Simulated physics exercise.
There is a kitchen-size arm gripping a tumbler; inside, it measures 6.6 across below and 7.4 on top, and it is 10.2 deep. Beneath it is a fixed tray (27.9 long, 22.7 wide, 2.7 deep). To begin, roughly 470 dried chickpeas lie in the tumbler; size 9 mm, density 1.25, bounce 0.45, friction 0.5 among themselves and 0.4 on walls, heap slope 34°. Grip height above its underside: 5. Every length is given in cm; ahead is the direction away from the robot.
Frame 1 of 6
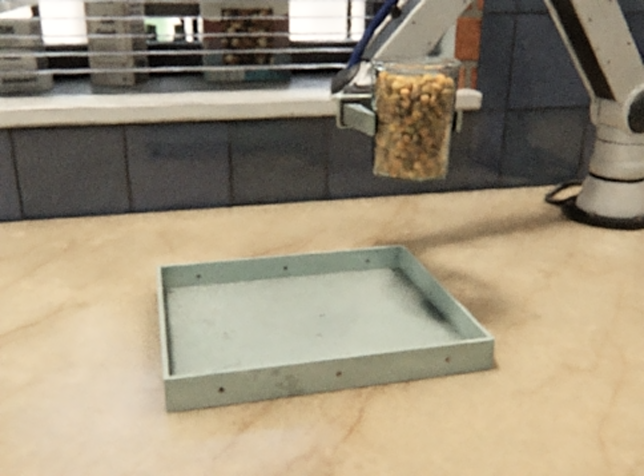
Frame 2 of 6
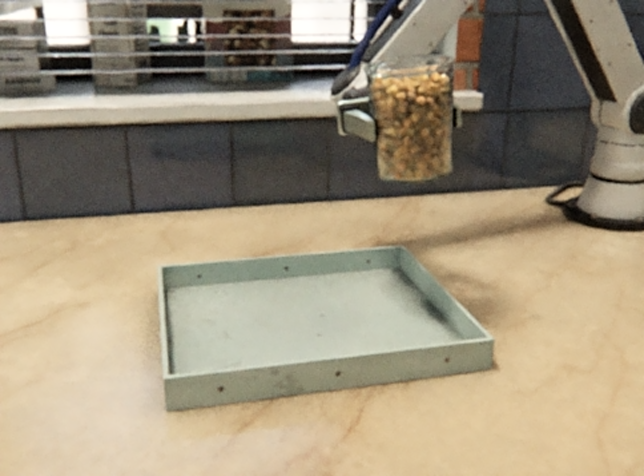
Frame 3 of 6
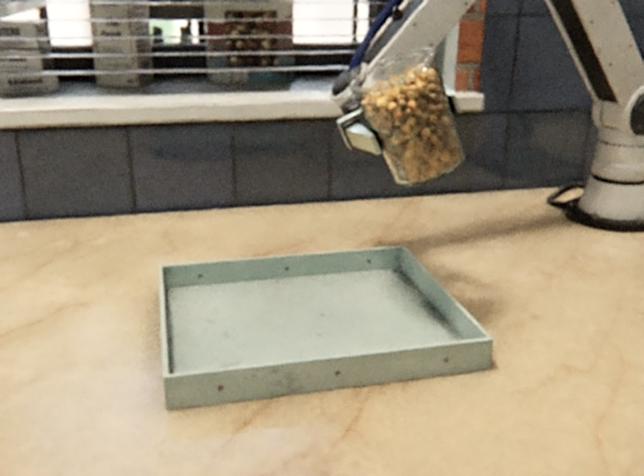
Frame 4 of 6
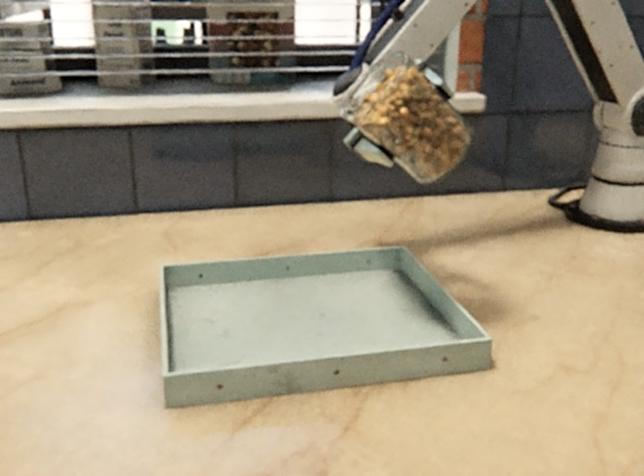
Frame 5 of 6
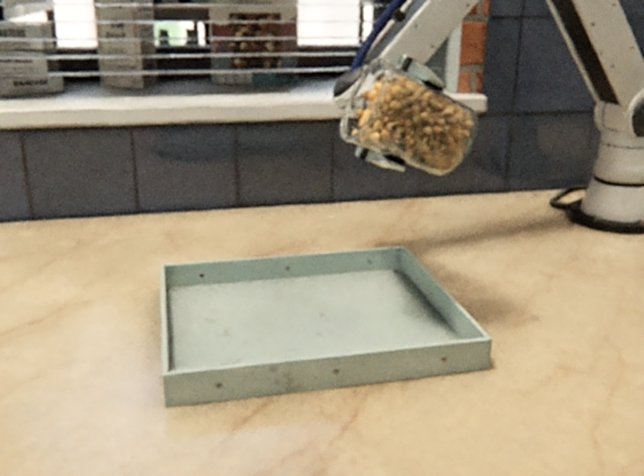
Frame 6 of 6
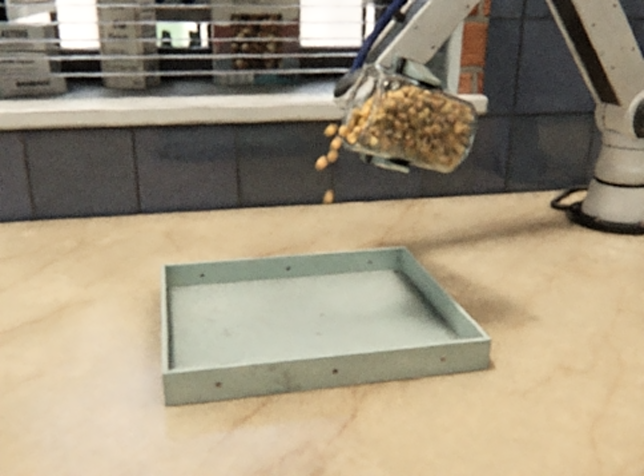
A clear tumbler of chickpeas tilts left in a robot arm's grip, dropping a few.
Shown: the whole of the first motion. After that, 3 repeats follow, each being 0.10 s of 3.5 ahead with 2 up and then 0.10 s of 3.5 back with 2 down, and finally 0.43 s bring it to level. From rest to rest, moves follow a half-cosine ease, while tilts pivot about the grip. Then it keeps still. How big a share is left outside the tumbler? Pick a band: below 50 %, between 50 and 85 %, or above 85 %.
The share falls between 50 and 85 %.
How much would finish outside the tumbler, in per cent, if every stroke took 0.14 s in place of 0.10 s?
I'd expect some 55 per cent.
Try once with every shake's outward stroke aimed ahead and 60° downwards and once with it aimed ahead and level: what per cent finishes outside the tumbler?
Result: Approx. 20 % and 60 %, one try each.
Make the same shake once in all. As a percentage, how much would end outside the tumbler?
About 55 per cent in that case.
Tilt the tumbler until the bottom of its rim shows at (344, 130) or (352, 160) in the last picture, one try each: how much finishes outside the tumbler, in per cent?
Close to 55 percent for the first and close to 95 percent for the second.
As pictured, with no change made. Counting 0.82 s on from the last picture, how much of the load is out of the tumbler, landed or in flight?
Close to 75 per cent of the load is out at that point.
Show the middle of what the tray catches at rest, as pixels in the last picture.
I'd point to somewhere near (243, 324).
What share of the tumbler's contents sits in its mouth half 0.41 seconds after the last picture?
Around 75 per cent of it.
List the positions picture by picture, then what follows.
The tumbler middle at (412, 120), level; upper third of the load around (413, 92), from x 380 to 450, top at y 75; 472 in the tumbler, in the first picture.
The tumbler middle at (412, 120), tilted 7° forward; upper third of the load around (412, 94), from x 375 to 445, top at y 75, in the second picture.
The tumbler middle at (412, 121), tilted 25° forward; upper third of the load around (410, 96), from x 365 to 455, top at y 70, in the third picture.
The tumbler middle at (411, 121), tilted 47° forward; upper third of the load around (406, 101), from x 355 to 465, top at y 70, in the fourth picture.
The tumbler middle at (411, 122), tilted 65° forward; upper third of the load around (404, 104), from x 355 to 465, top at y 80, in the fifth picture.
The tumbler middle at (410, 123), tilted 72° forward; upper third of the load around (409, 108), from x 320 to 465, top at y 90; 469 in the tumbler, 3 in flight or on a rim, in the sixth picture.
Then, 0.41 s on, tilted 72° forward, highest piece 22 above the table; 236 in the tray, 167 in the tumbler, 69 in flight or on a rim.
Then, 0.82 s on, tilted 34° forward, highest piece 22 above the table; 348 in the tray, 116 in the tumbler, 6 on the table or floor, 2 in flight or on a rim.
Then, 1.23 s on, level, highest piece 20 above the table; 350 in the tray, 116 in the tumbler, 6 on the table or floor.
Then, 2.28 s on, level, highest piece 20 above the table; 350 in the tray, 116 in the tumbler, 6 on the table or floor.
In the end, 350 in the tray, 116 in the tumbler, 6 on the table or floor. That is 75 % outside the tumbler.
